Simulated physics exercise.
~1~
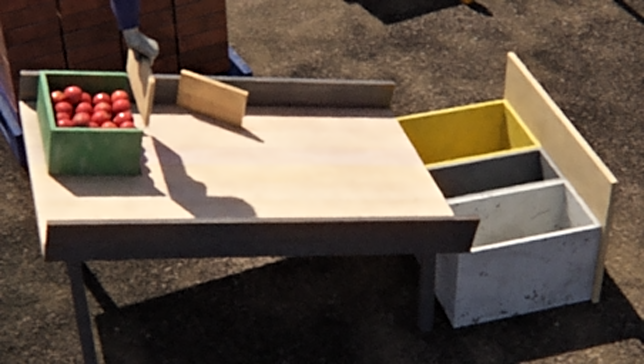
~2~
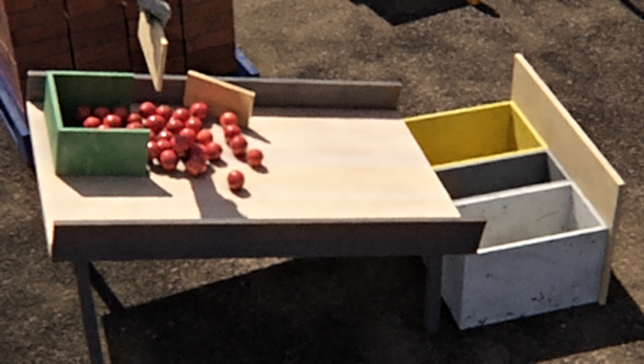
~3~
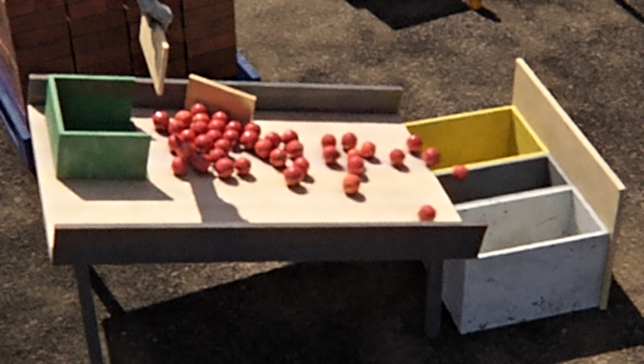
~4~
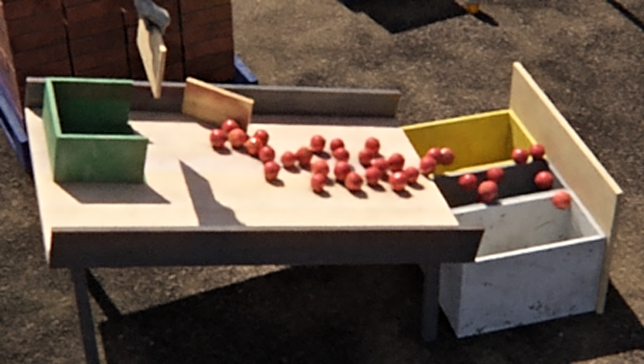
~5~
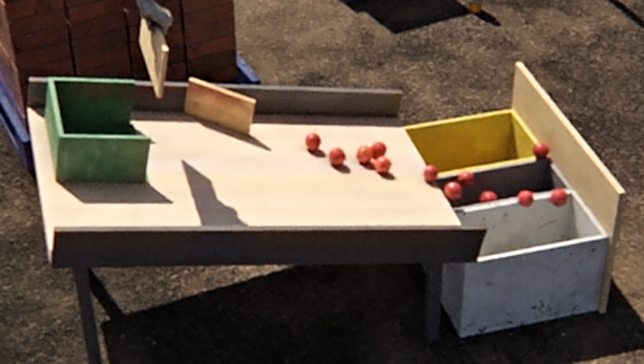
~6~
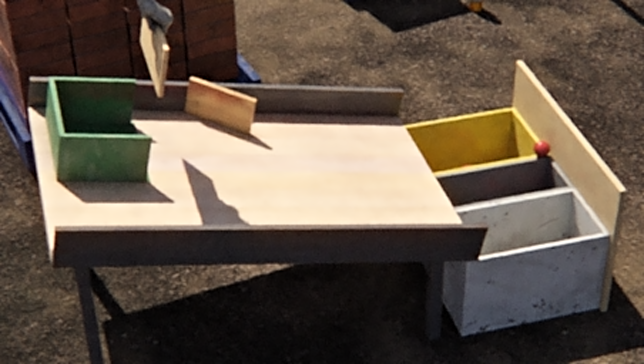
Red tomatoes fill a green pen at the upper left of a pale, sloping table, seen from above on dark, rough ground beside stacked bricks. An angled board stands near the table's back edge, and beyond the right end sit a yellow bin, a grey tote and a white tub, with a tall board behind them. A gripper lifts the wooden gate, and the tomatoes spill out, bunching by the angled board. They spread rightward down the table and drop off the end toward the containers. Finally the table is bare, with one last tomato by the tall board near the yellow bin.
